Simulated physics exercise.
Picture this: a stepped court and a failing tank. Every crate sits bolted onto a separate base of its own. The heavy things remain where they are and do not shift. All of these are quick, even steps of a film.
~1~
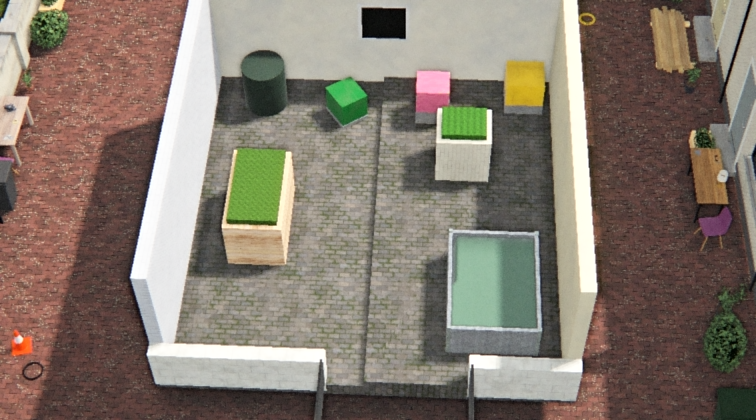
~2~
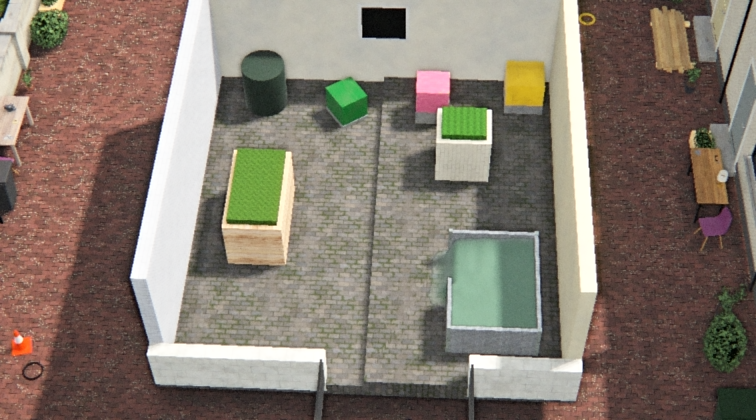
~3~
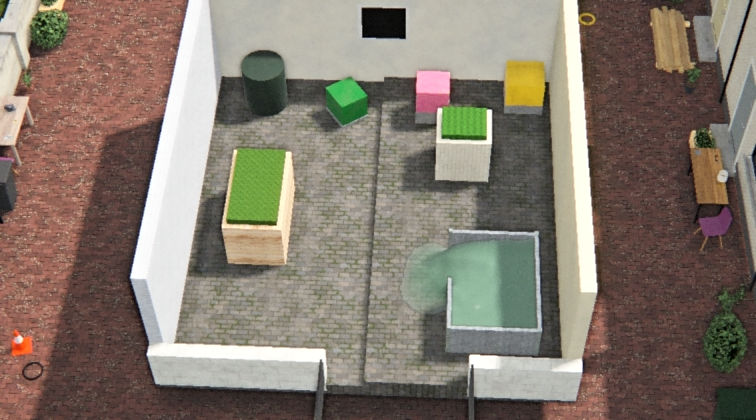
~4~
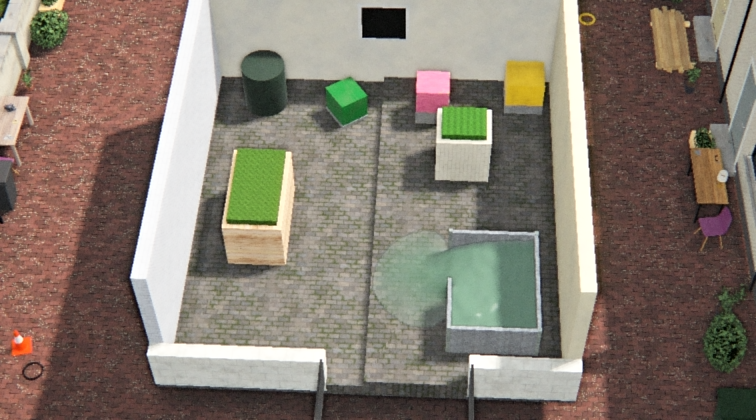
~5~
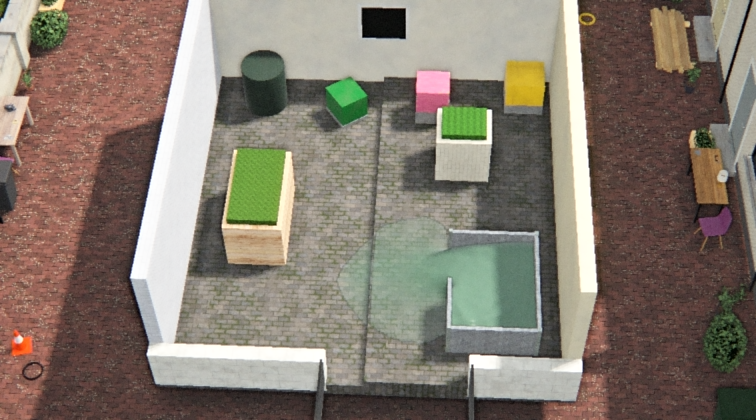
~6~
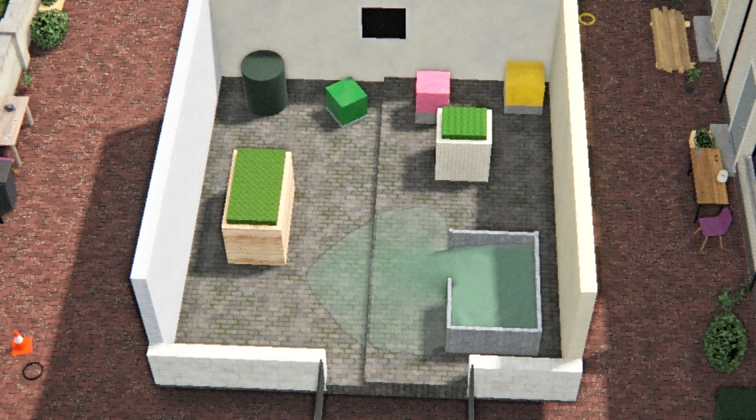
Pale green water pours from a gap in the left side of a grey open tank at the lower right of a walled, stone-paved court, seen from high above by a still camera. Two grass-topped boxes stand left and right of centre, with a dark barrel and green, pink and yellow blocks along the back. The water fans leftward across the paving, crossing the step line and thinning as it widens.
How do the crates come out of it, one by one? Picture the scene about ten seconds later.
Looks like the yellow crate is out of reach of the water; looks like the pink crate is out of reach of the water; looks like the green crate is within reach of the water.
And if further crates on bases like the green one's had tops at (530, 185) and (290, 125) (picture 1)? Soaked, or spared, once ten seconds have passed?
Stays clear, then is reached.
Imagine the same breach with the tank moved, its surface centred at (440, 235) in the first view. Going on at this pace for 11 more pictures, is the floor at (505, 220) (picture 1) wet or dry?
My call is that the spot is left unwetted.
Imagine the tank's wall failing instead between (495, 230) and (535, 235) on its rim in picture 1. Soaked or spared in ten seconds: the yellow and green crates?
In short: Yellow crate gets drenched; green crate gets drenched.
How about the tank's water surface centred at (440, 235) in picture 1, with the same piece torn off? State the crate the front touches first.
Green-painted one.
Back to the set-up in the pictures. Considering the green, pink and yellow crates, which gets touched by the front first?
The green one.
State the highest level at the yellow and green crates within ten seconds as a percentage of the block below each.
About 0 % and 220 %.
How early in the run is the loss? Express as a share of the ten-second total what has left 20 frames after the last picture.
I'd estimate some 15 per cent.
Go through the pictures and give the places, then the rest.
In the first frame, still water in the open tank at (494, 282).
In the second frame, the front is at (439, 304), out from the gap at (451, 272).
In the third frame, the front is at (408, 300), out from the gap at (451, 273).
In the fourth frame, water pours out at (451, 273) and has run to (375, 282).
In the fifth frame, the front is at (342, 285), out from the gap at (451, 273).
In the sixth frame, water pours out at (451, 273) and has run to (314, 271).
A moment on, water covers 30 % of the floor; the yellow crate not reached, the pink crate not reached, the green crate not reached.
Next, water covers 45 % of the floor; the yellow crate not reached, the pink crate not reached, the green crate not reached.
Then, water covers 55 % of the floor; the yellow crate not reached, the pink crate water round its plinth, the green crate water round its plinth.
Later, water covers 60 % of the floor; the yellow crate not reached, the pink crate water round its plinth, the green crate water round its plinth.
In the end, water covers 55 % of the floor; the yellow crate stayed above the water, the pink crate stayed above the water, the green crate was topped.
